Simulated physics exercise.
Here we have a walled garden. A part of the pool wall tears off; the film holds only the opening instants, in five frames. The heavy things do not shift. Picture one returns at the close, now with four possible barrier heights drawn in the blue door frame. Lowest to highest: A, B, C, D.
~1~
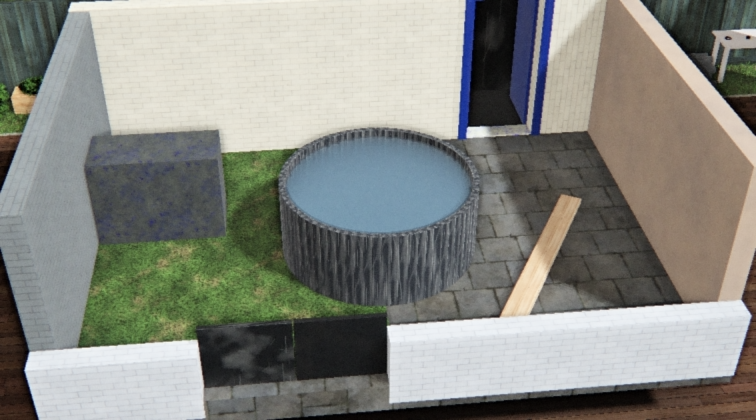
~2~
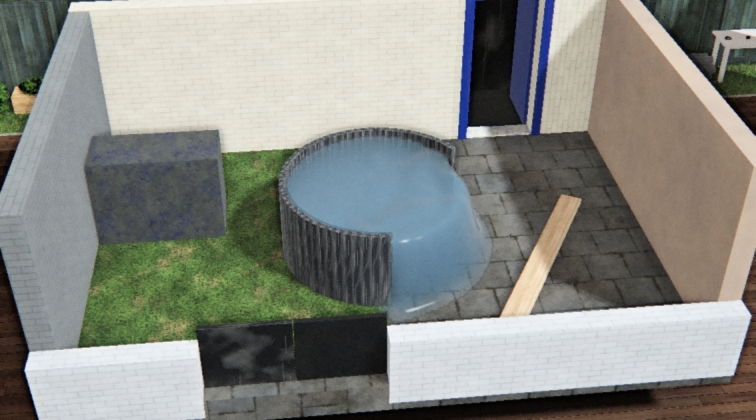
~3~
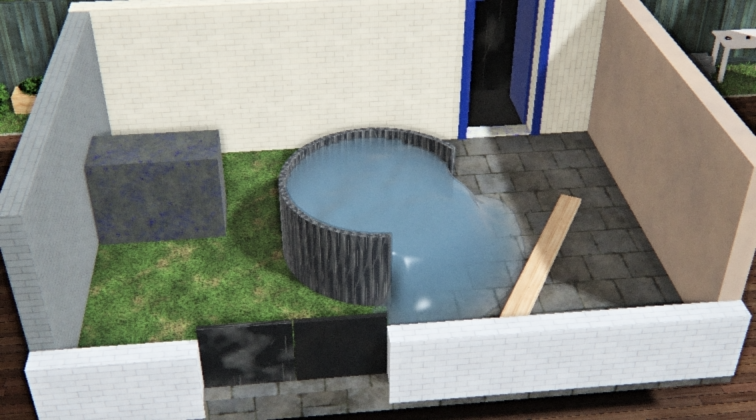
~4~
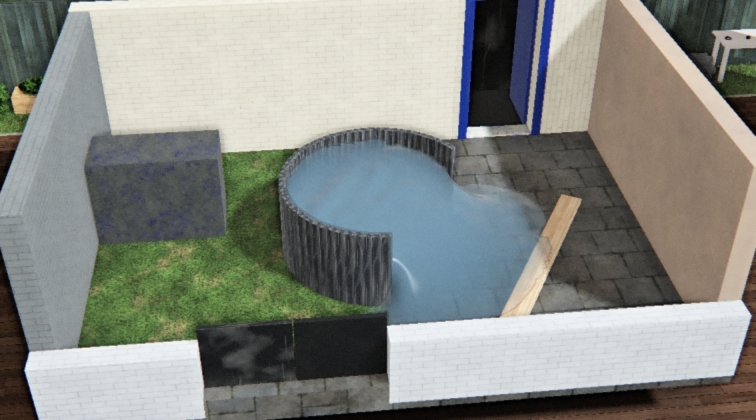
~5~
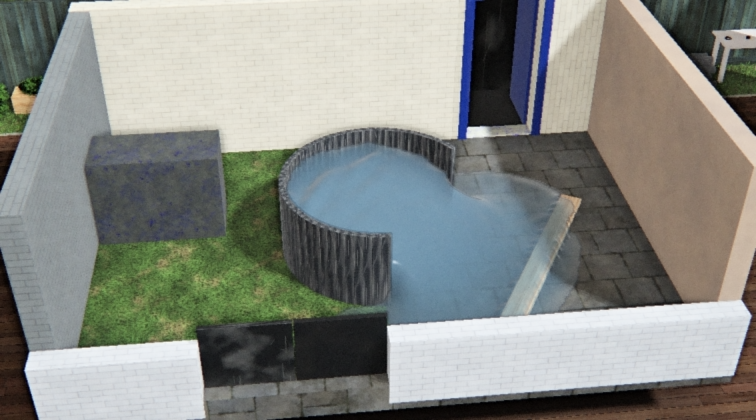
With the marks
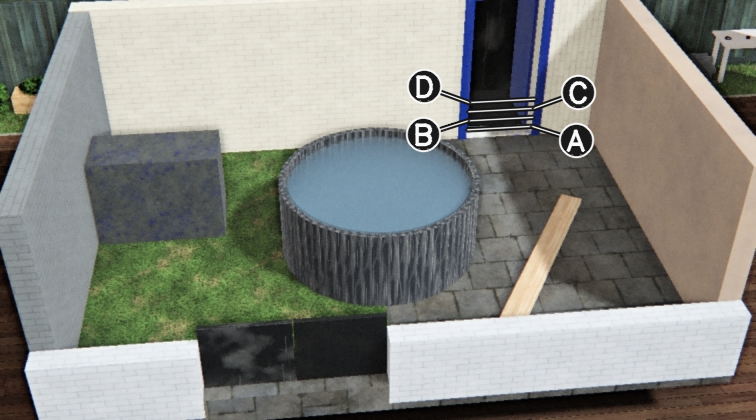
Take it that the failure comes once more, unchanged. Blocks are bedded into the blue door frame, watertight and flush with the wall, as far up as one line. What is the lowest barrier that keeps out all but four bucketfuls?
B.
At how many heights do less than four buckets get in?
Three of the four.
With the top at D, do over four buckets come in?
No, that is safe.
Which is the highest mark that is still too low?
That is mark A.
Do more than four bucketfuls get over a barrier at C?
No.
In white, A at (499, 128); B at (500, 119); C at (501, 110); D at (502, 100); from the bottom up A, B, C, D.
With A, about 10 bucketfuls get in.
With B, a splash gets over, under a bucket.
With C, nothing gets over.
With D, nothing gets over.
